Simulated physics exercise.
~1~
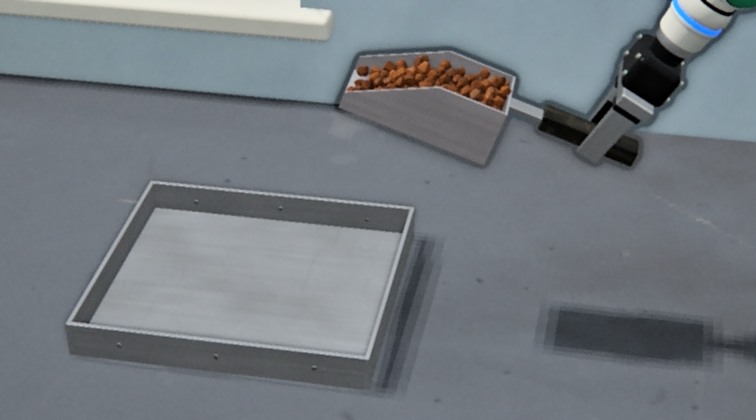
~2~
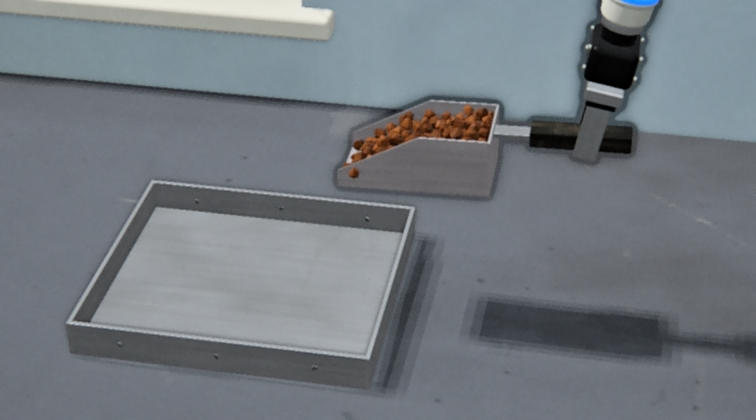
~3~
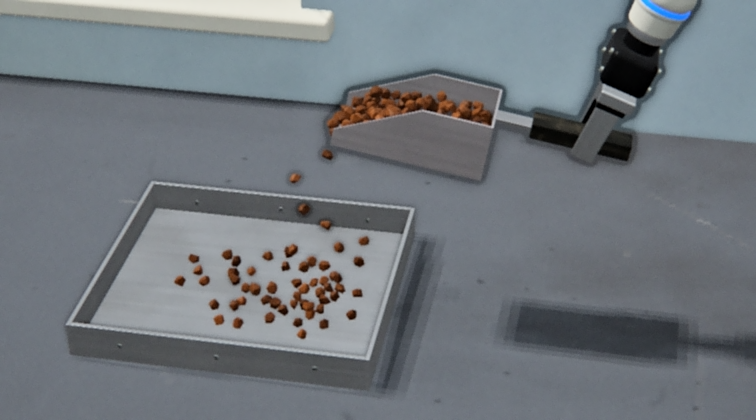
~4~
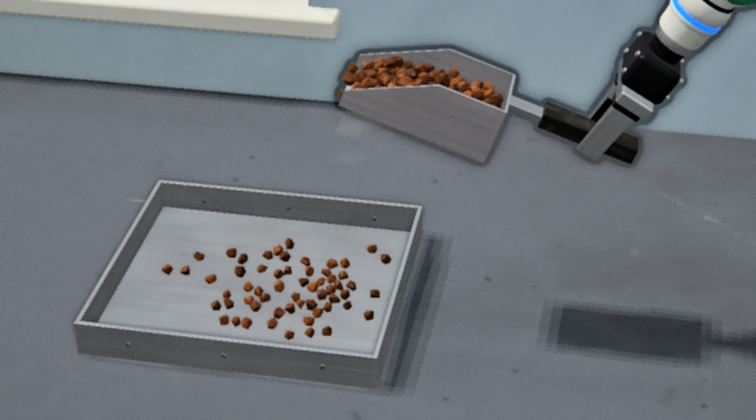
A metal scoop full of brown pellets, held by a robot arm, dipped forward above a shallow grey tray and spilled some into it, then tipped back up, leaving pellets scattered across the tray and most still in the scoop.
